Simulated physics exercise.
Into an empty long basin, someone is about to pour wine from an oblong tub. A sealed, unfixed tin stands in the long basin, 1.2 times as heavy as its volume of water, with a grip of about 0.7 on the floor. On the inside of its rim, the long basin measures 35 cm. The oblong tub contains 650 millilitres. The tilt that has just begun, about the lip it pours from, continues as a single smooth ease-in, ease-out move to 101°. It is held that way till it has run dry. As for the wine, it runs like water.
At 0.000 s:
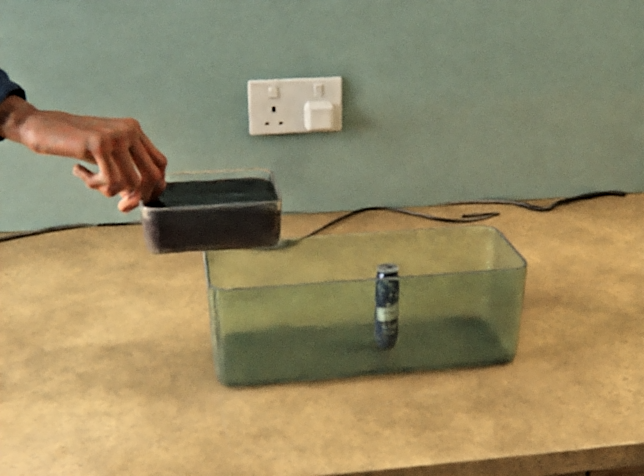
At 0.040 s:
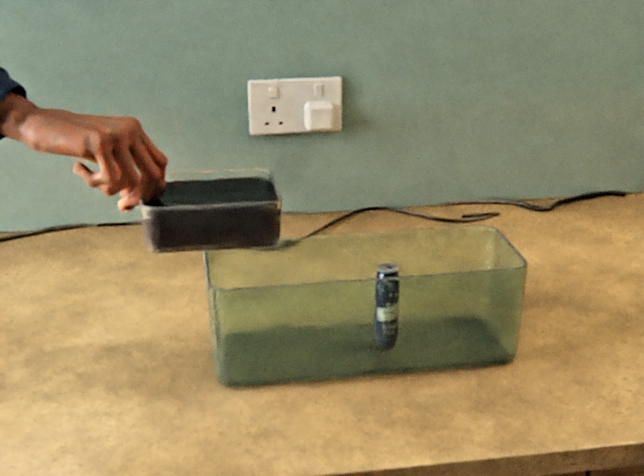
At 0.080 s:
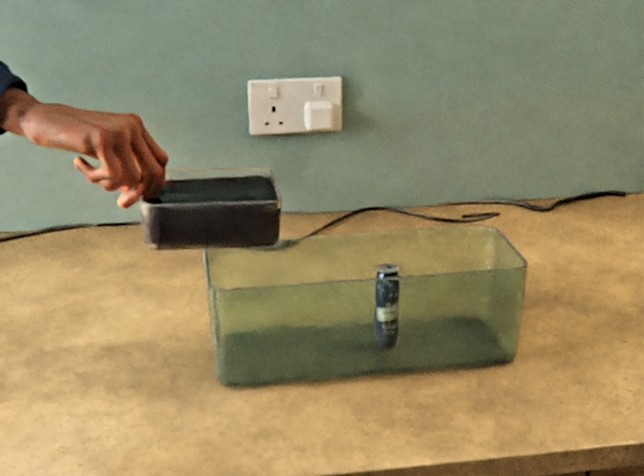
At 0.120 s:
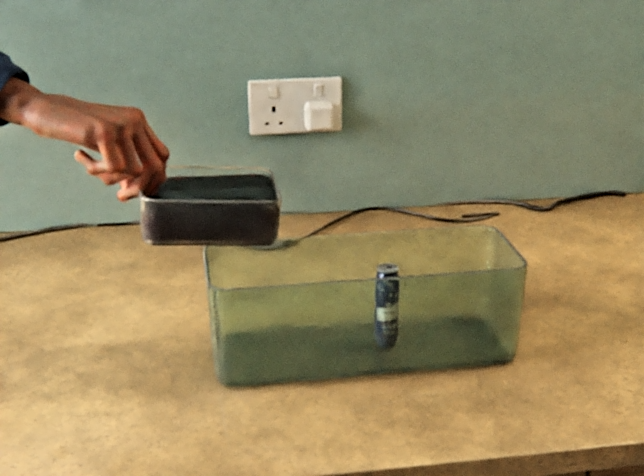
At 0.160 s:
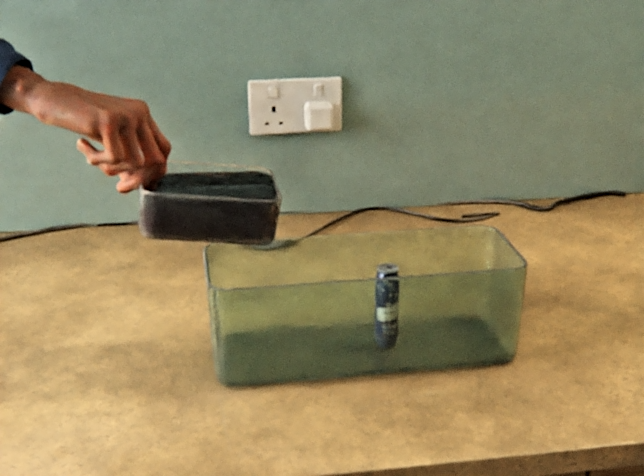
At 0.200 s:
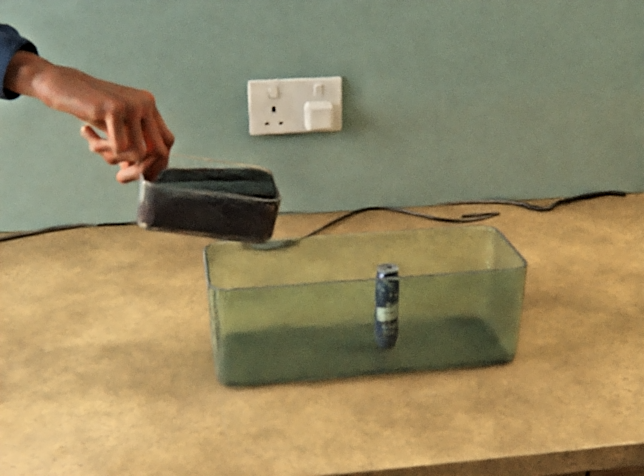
A hand slowly tilting a dark oblong tub slightly down to the right above a long clear basin with a tin standing inside.
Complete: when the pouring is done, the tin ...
... has gone over.
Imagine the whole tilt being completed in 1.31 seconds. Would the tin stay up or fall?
The tin stays up.
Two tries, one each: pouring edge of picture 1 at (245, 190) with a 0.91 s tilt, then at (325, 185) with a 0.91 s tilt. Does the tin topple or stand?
Run one: It does not tip. Run two: It does not tip.
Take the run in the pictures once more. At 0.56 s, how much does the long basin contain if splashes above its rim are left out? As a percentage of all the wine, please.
About 16 per cent.
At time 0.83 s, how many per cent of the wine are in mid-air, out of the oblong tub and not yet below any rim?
Near 5 per cent, I'd say.
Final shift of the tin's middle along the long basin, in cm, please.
Roughly 6.5 cm.
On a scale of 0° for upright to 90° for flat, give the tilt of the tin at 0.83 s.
Looks like some 20 degrees from vertical upright.
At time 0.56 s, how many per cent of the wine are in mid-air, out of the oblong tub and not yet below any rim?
Around 50 percent.
After 0.56 s the tilt is 69° and 35 per cent is still to pour; the tin stands where it began.
After 0.83 s the tilt is 99° and 4 per cent is still to pour; the tin leans 19°.
After 1.11 s the tilt is 101° and 0 per cent is still to pour; the tin lies on its side.
After 1.41 s the tilt is 101° and 0 per cent is still to pour; the tin lies on its side.
In the end the tin lies on its side.
